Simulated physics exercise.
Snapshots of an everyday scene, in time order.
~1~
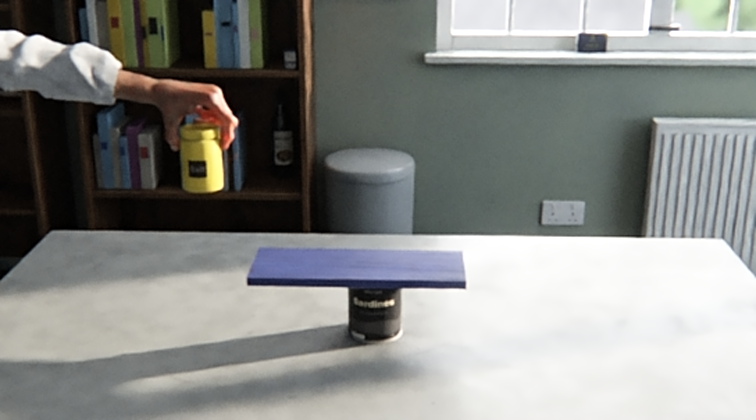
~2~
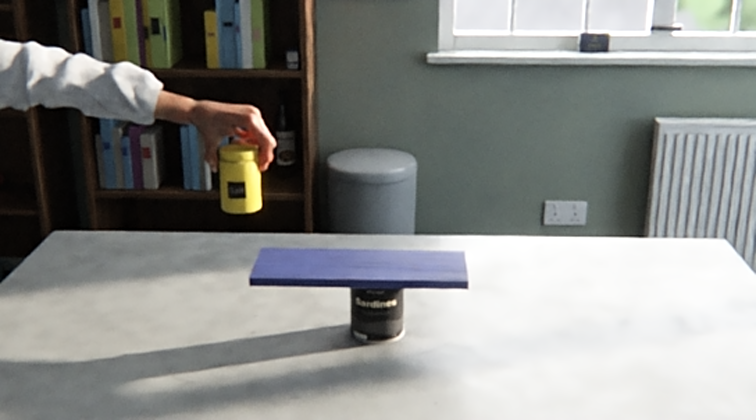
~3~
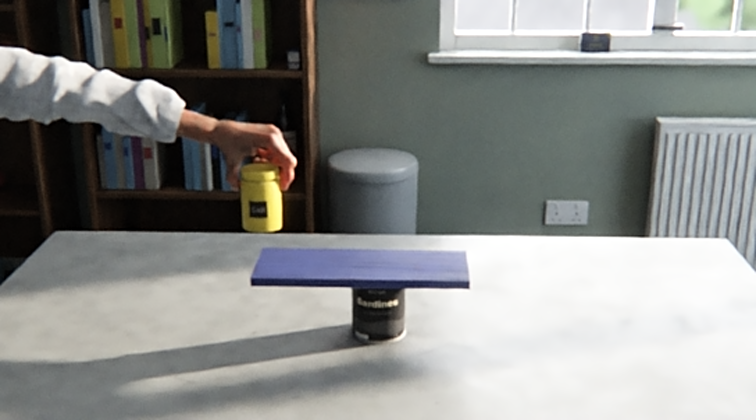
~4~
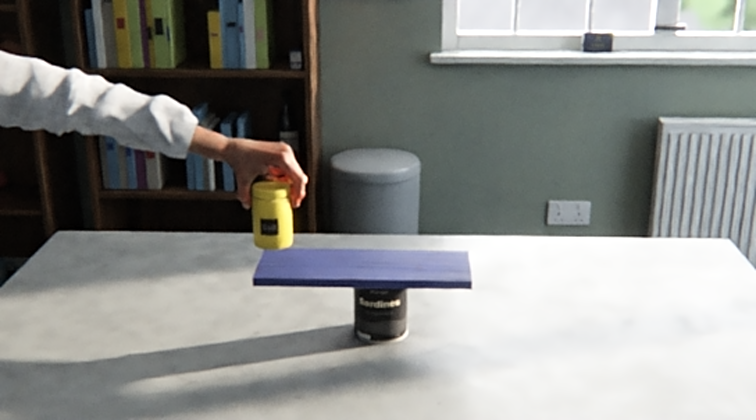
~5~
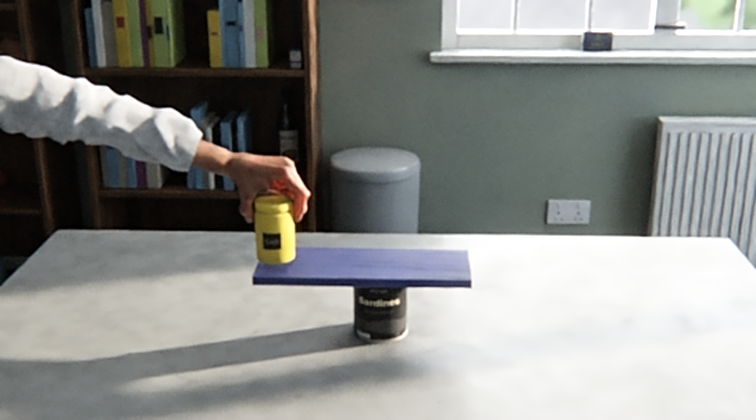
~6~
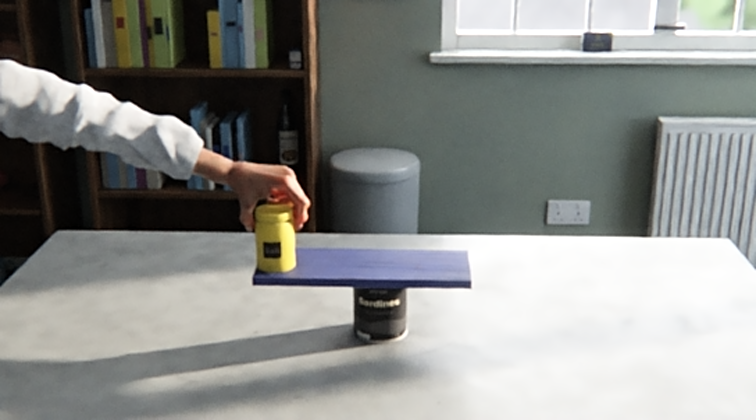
A hand lowers a yellow jar onto the left end of a blue board.
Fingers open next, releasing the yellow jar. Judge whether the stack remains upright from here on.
It does not remain upright.
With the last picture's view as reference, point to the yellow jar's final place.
End position: Approximately (247, 293).
Then, 0.40 s on from there, yellow jar now fallen; blue board turned 45° from how it was put.
Then, 0.50 s on from there, blue board turned 43° from how it was put.
Then, 1.20 s on from there, things are still on the move.
In the end, fallen, yellow jar; the other 2 unmoved. At the end, from the last picture's camera, yellow jar near (247, 293). The stack comes apart.
